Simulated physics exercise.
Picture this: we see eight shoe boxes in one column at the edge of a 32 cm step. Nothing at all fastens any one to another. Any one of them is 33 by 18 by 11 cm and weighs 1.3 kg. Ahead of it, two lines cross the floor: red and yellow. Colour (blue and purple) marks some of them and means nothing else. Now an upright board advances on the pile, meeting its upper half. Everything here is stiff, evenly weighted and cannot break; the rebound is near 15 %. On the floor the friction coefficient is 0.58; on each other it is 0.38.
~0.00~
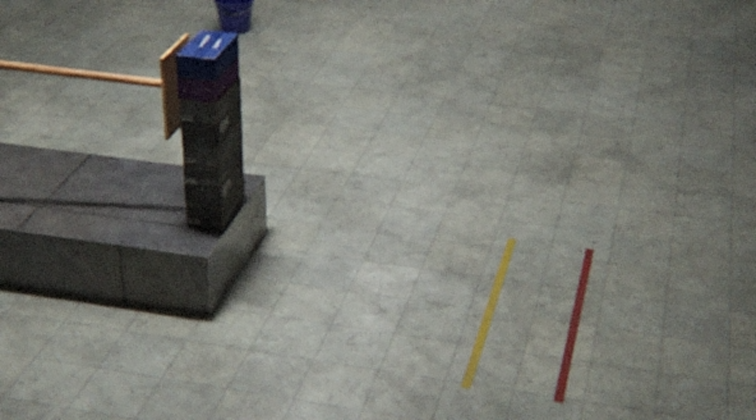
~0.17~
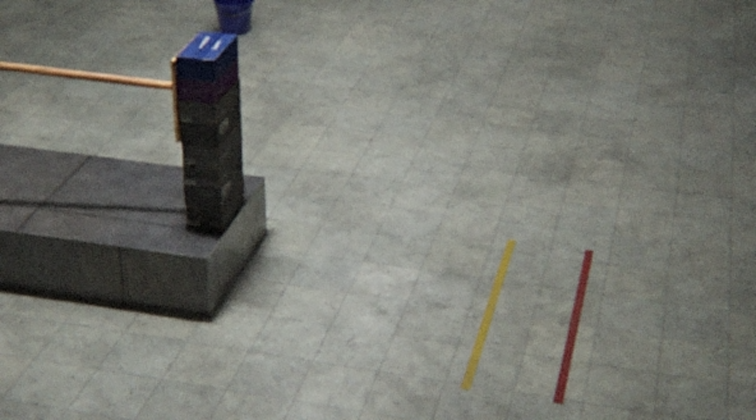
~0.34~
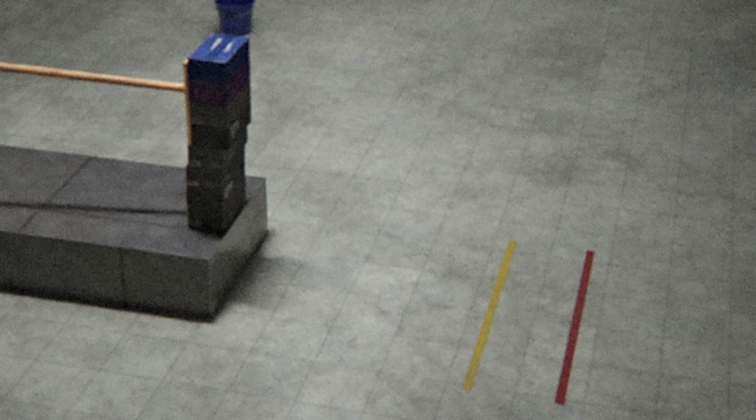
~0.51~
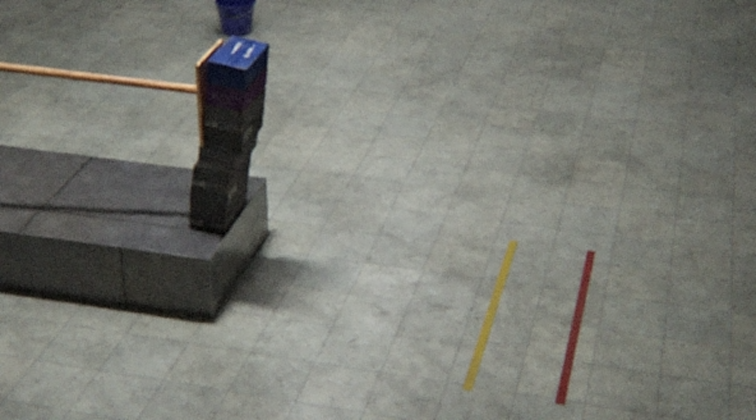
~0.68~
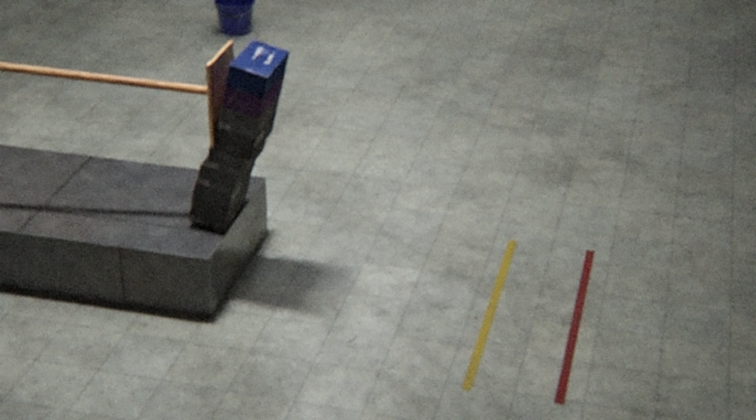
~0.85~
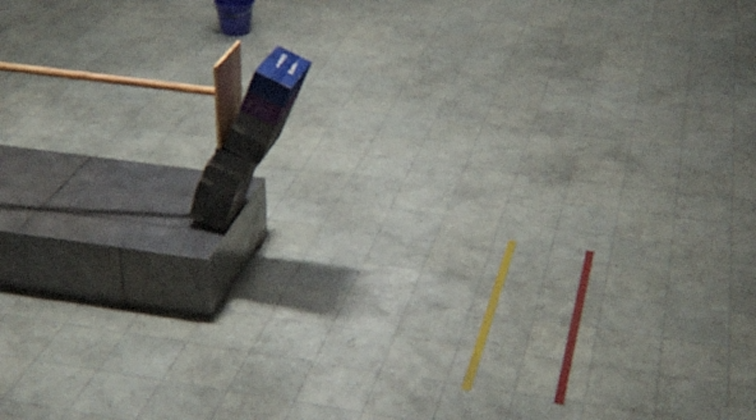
A tall stack of dark boxes topped with a blue one stood at a step's edge as an upright board moved right, pushed against its upper half, and made the stack bend and lean rightward.
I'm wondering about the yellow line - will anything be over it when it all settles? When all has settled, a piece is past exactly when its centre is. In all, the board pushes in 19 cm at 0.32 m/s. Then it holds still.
The line stays clear.
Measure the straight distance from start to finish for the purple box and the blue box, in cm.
Result: Purple at 125 cm, blue at 150 cm.
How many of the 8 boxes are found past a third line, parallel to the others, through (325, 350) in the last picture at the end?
Result: 2 of the lot.
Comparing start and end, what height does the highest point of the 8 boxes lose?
Some 42 cm lower.
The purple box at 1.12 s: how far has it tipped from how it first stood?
Angle at that time, about 60 degrees.
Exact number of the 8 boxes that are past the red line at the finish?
Exactly 0 in total.
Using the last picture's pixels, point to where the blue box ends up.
I'd say its middle settles close to (422, 289).
After 0.96 s, none of the 8 boxes past the yellow line, 8 disturbed; purple box 34° from how it stood, 7 cm lower; blue box 34° from how it stood, 9 cm lower.
After 1.12 s, none of the 8 boxes past the yellow line, 8 disturbed; purple box 63° from how it stood, 21 cm lower; blue box 63° from how it stood, 27 cm lower.
After 1.30 s, none of the 8 boxes past the yellow line, 8 disturbed; blue box on its side; purple box on its side.
After 1.50 s, none of the 8 boxes past the yellow line, 8 disturbed; purple box on its side; blue box on its side.
In the end (2.1 s), none of the 8 boxes past the yellow line, 8 disturbed; blue box upside down; purple box upside down. The farthest middle lies 34 cm short of that line. From the last view, middles, blue box near (422, 289), purple box near (383, 276).
